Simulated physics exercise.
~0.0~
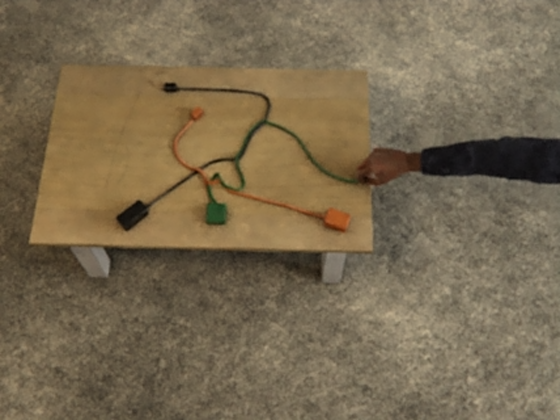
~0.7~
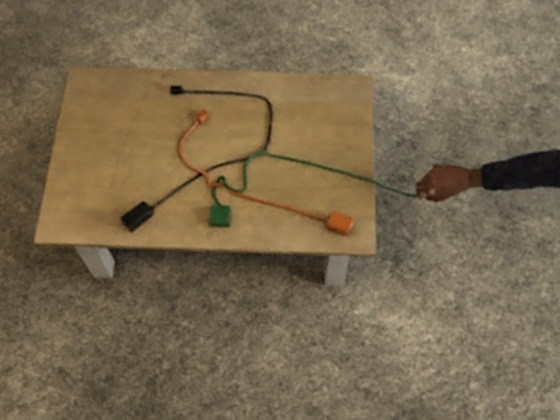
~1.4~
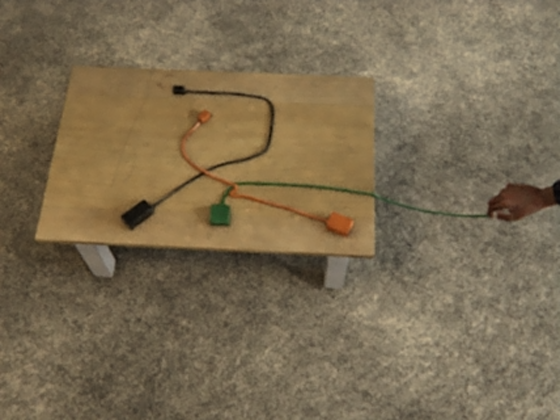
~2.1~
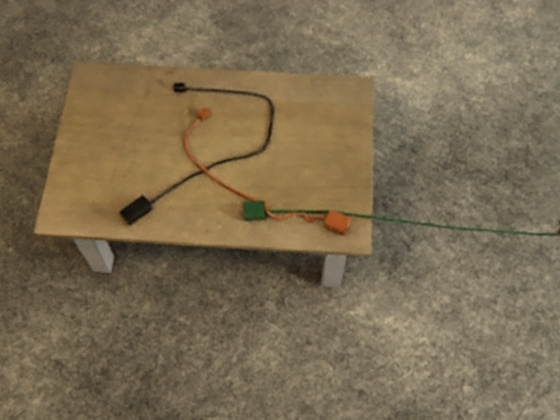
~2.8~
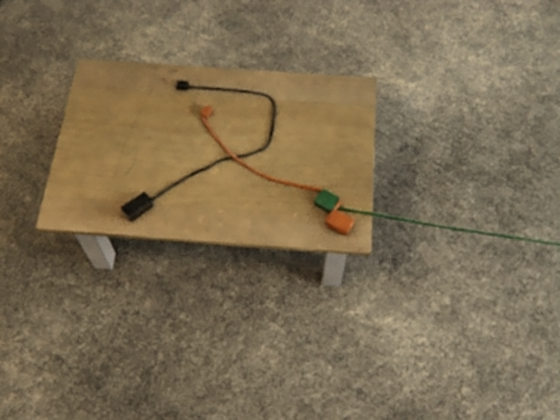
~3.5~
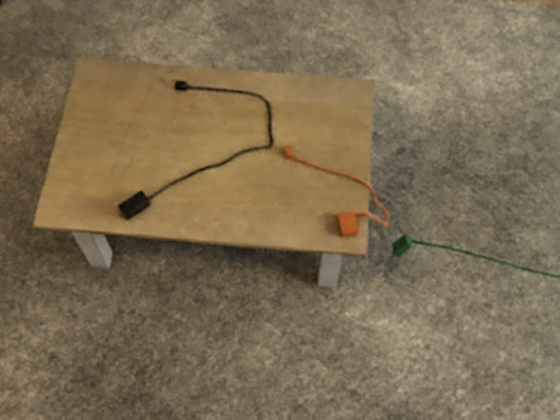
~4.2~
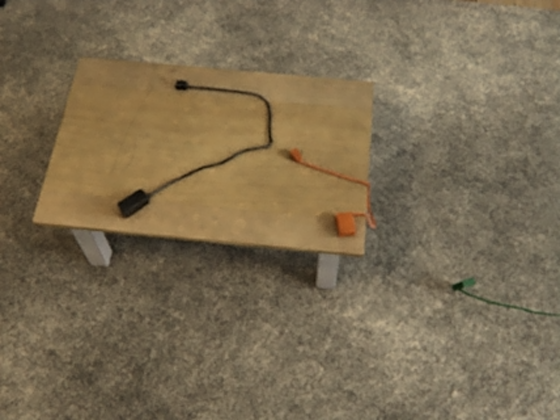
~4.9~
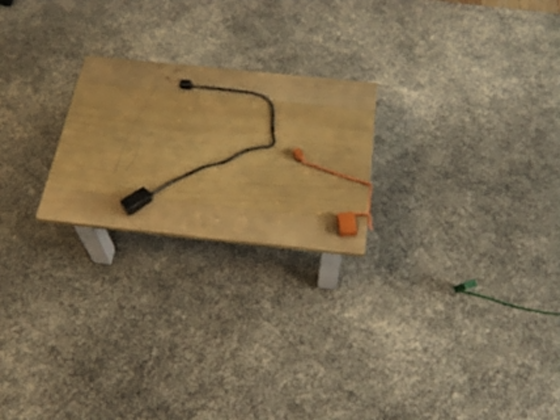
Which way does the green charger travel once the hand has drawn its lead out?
It moves to the right, sliding across the table and going over the right-hand edge.
